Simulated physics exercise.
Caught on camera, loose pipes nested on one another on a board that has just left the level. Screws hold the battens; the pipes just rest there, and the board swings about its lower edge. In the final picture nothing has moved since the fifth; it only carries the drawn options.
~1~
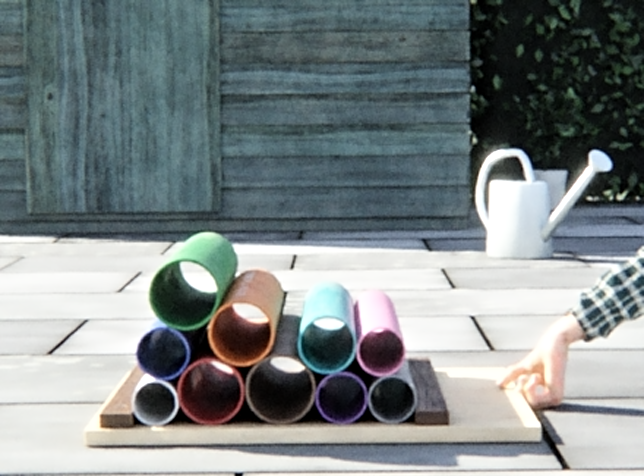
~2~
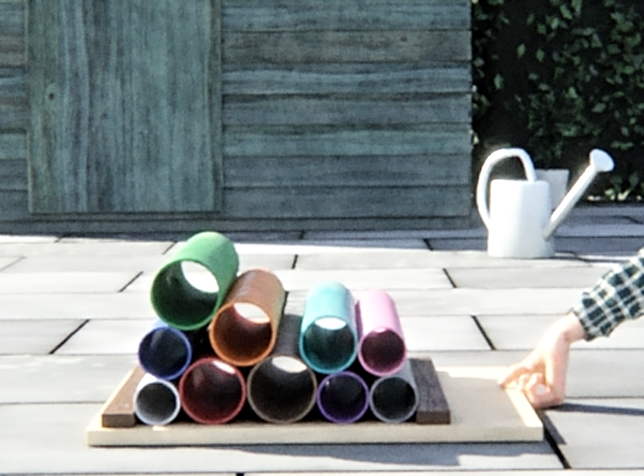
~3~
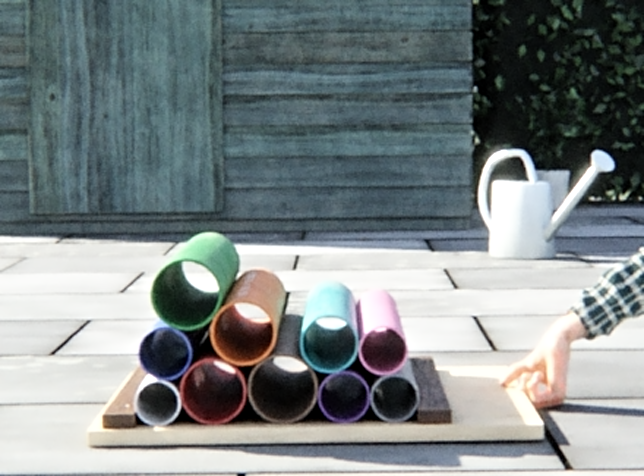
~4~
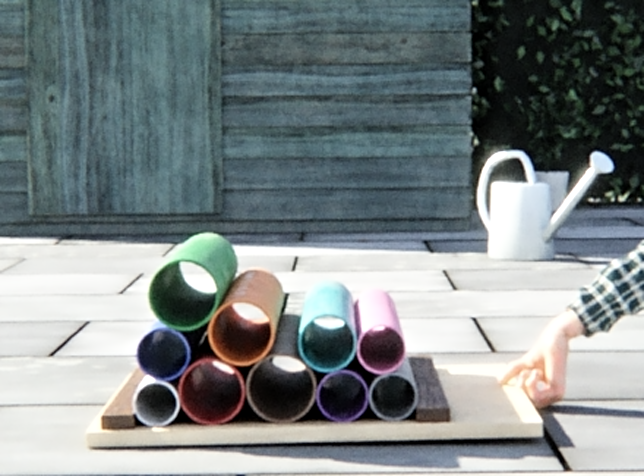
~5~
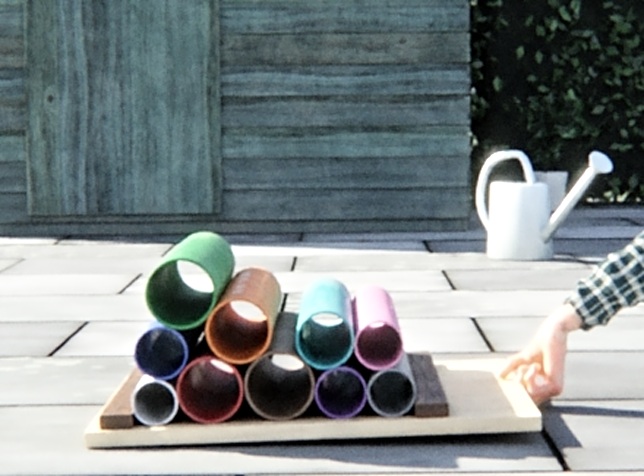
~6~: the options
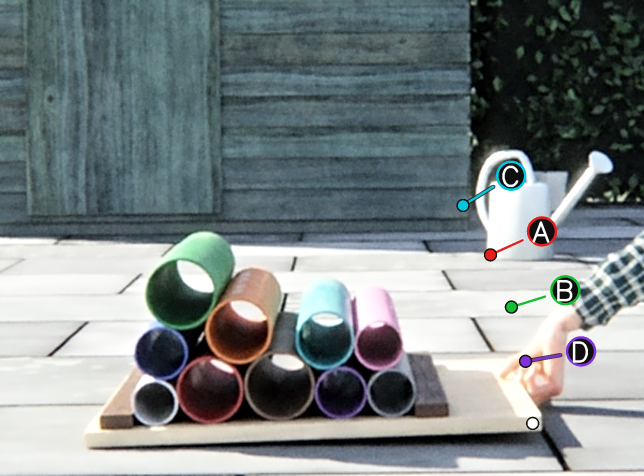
A hand slightly raises the right end of a board holding stacked colourful pipes.
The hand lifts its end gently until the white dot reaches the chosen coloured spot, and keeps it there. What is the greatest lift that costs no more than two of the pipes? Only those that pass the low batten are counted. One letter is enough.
Up to A.
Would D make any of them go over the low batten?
At D: Yes.
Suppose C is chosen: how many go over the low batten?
At C the number is three.
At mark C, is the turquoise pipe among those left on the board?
The turquoise pipe: Yes.
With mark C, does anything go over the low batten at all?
Yes.
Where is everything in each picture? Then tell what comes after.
In the first picture, board (315, 396); red pipe (211, 392).
In the second picture, red pipe (212, 391); brown pipe (282, 389).
In the third picture, board (317, 396); grey pipe (394, 398); blue pipe (165, 354).
In the fourth picture, board (316, 395); red pipe (211, 392).
In the fifth picture, board (315, 392); red pipe (210, 390).
On the copy, A at (491, 255); B at (511, 307); C at (463, 205); D at (526, 361); the white dot at (533, 423).
On A. First, board at 15°.
Then, board at 24°.
Finally, board at 24°, two over the low batten (blue, green).
By contrast, B two over the low batten (blue, green); C three over the low batten (blue, orange, green); D two over the low batten (blue, green).
